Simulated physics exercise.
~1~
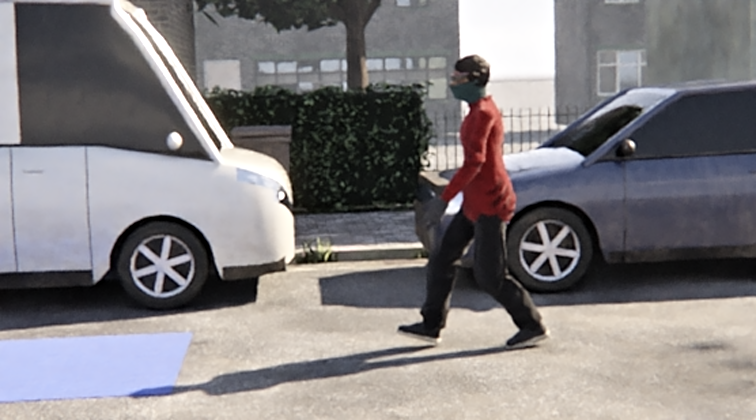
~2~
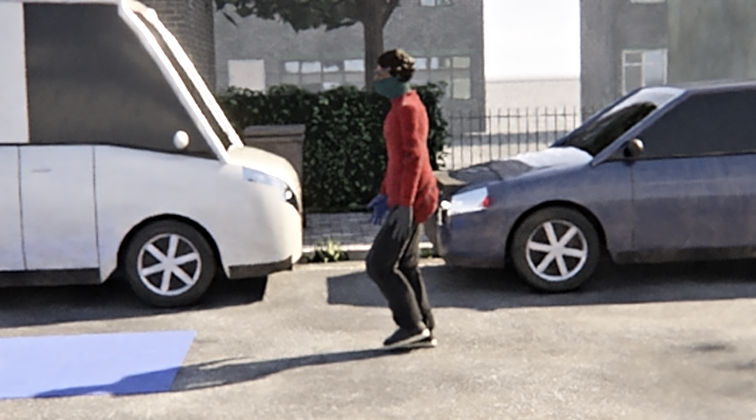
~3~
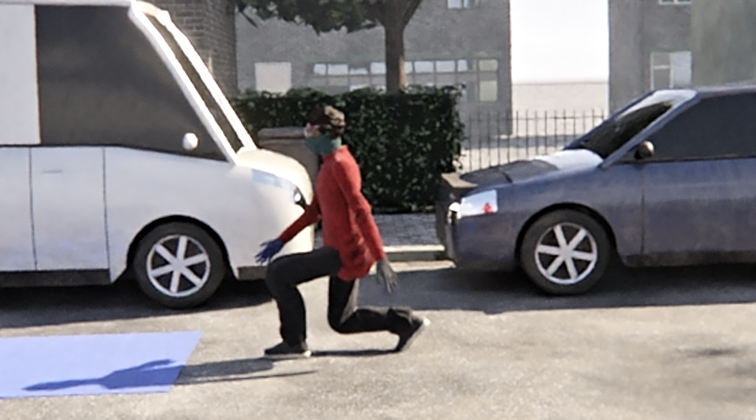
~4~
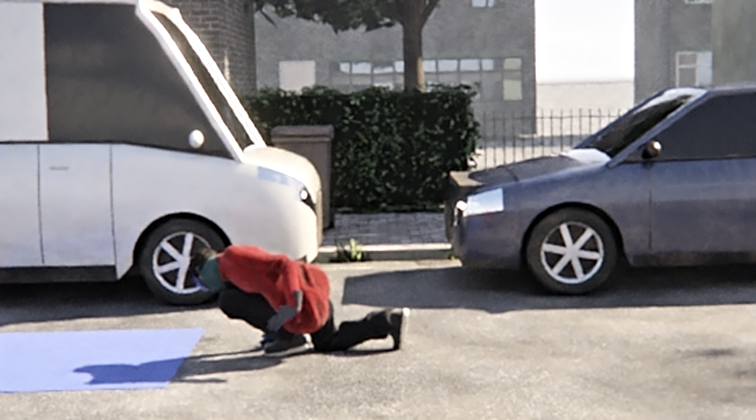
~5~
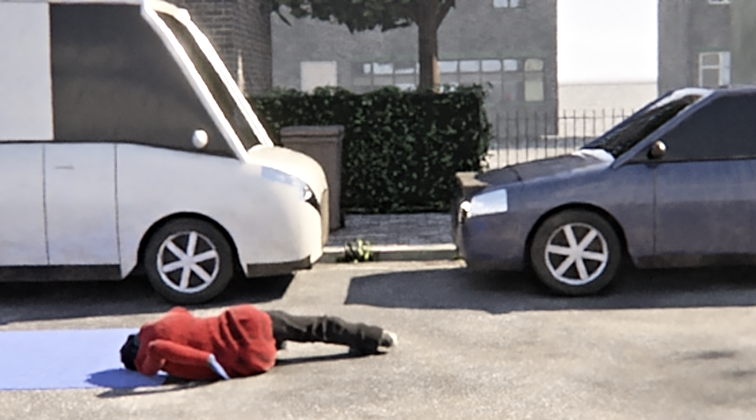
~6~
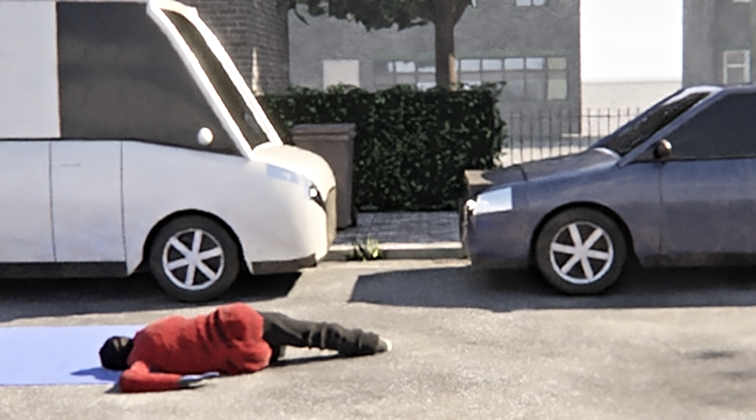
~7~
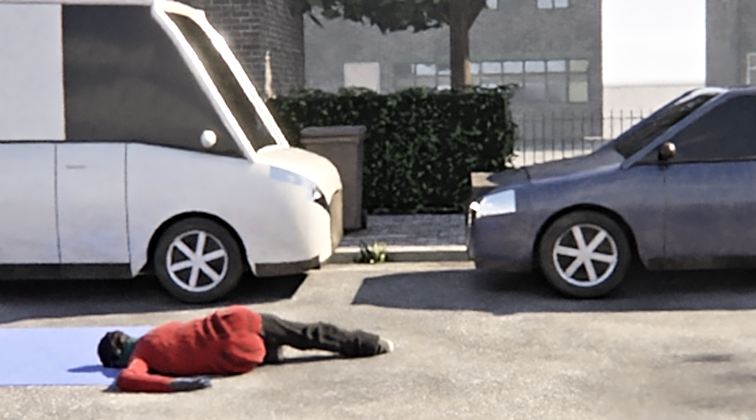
To begin with, a person in a red top and dark trousers walks left across a sunlit paved area, passing between a white van and a dark blue car. The walker nears a flat blue mat at the lower left, then sinks with knees bent and arms held low. Next, the body folds forward, close to the ground, and topples down toward the mat. The person ends up stretched out and still, head over the mat's near edge, while the hips and legs stay on the pavement short of it.
